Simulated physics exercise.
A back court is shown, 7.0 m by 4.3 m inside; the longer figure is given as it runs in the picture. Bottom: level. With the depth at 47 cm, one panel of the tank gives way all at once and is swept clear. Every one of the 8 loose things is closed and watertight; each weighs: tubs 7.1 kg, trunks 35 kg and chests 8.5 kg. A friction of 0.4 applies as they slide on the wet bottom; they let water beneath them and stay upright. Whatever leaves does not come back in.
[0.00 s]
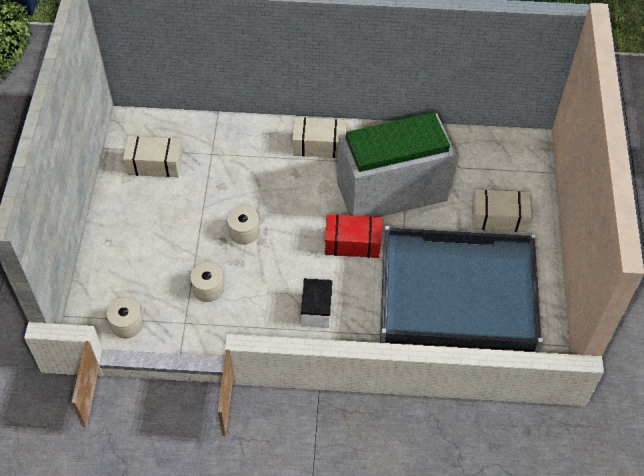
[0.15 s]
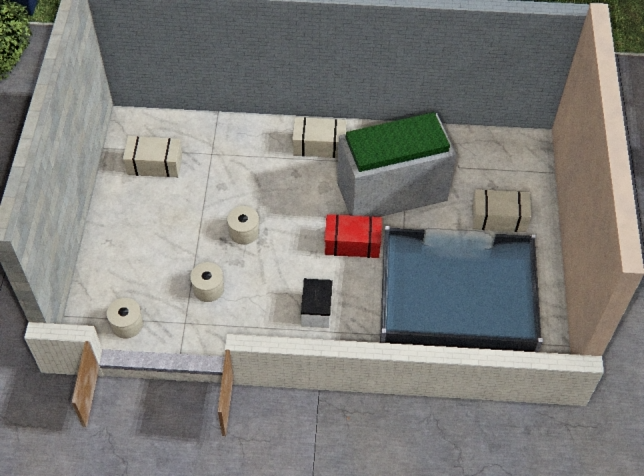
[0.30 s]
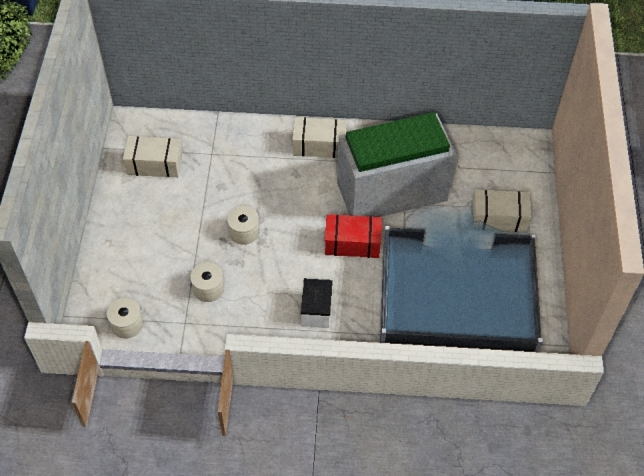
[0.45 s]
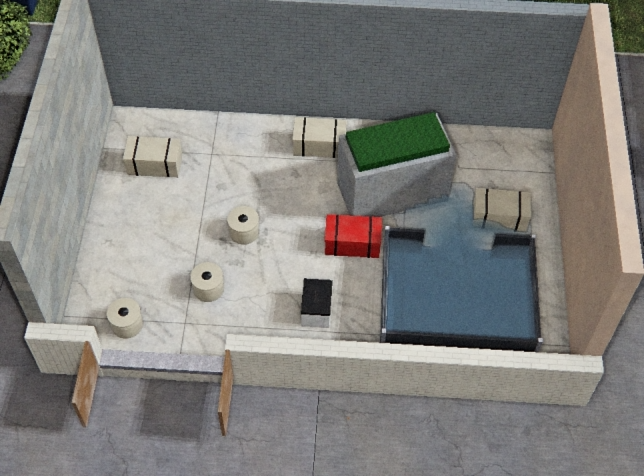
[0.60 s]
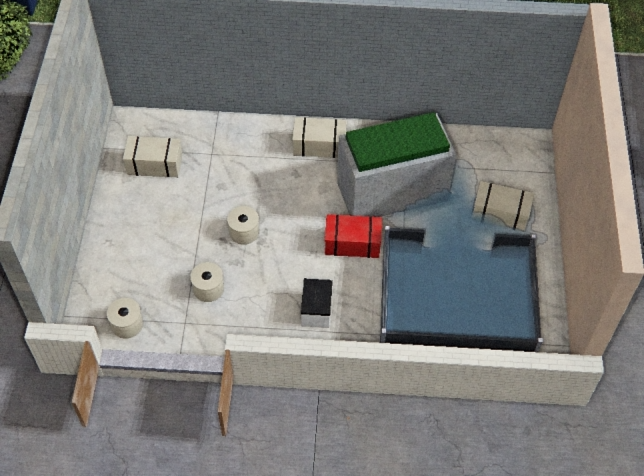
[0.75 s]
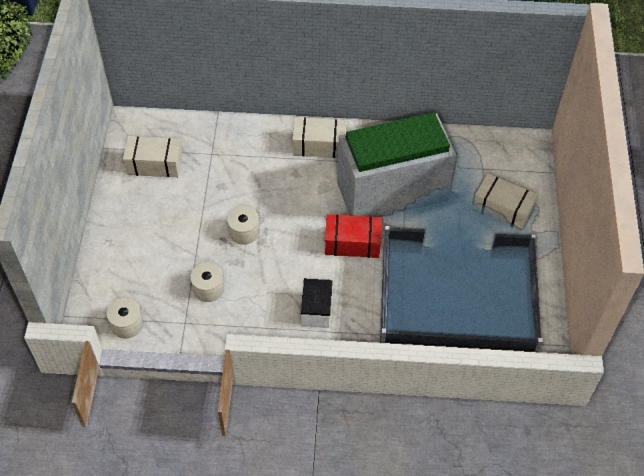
A dark-framed tank of blue water stands at the lower right of a walled court with a pale marble floor, seen from high above by a still camera. A red trunk sits beside it, near a grey block topped with green, a small black-topped box, and cream trunks and round drums. Water pours through a gap in the tank's back side, spreads toward the block, and turns the nearby cream trunk slightly.
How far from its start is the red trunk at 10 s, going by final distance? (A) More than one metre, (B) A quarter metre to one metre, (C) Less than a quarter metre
A quarter metre to one metre (B).
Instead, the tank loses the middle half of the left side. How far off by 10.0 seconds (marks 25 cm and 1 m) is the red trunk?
Afterwards the red trunk stays almost motionless.
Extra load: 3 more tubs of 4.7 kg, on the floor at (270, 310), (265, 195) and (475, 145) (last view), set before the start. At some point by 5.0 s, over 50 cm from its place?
In sequence: Stays within; goes beyond; goes beyond.
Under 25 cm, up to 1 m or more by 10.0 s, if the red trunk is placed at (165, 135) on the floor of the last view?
It hardly budges.
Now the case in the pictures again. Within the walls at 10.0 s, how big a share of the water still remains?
98 %.
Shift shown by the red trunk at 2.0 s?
I'd guess some 30 cm by then.
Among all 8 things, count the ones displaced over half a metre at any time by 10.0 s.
Total: 2.
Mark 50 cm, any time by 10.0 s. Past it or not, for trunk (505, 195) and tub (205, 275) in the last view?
First one went too far, second one stayed inside.
After 2.0 s the red trunk is near (343, 241), 0.3 m from its start, aground; 0 of 8 are out; 0 afloat.
After 4.5 s the red trunk is near (325, 263), 0.7 m from its start, aground; 0 of 8 are out; 0 afloat.
After 7.0 s the red trunk is near (325, 263), 0.7 m from its start, aground; 0 of 8 are out; 0 afloat.
After 10.0 s the red trunk is near (325, 263), 0.7 m from its start, aground; 0 of 8 are out; 1 afloat.
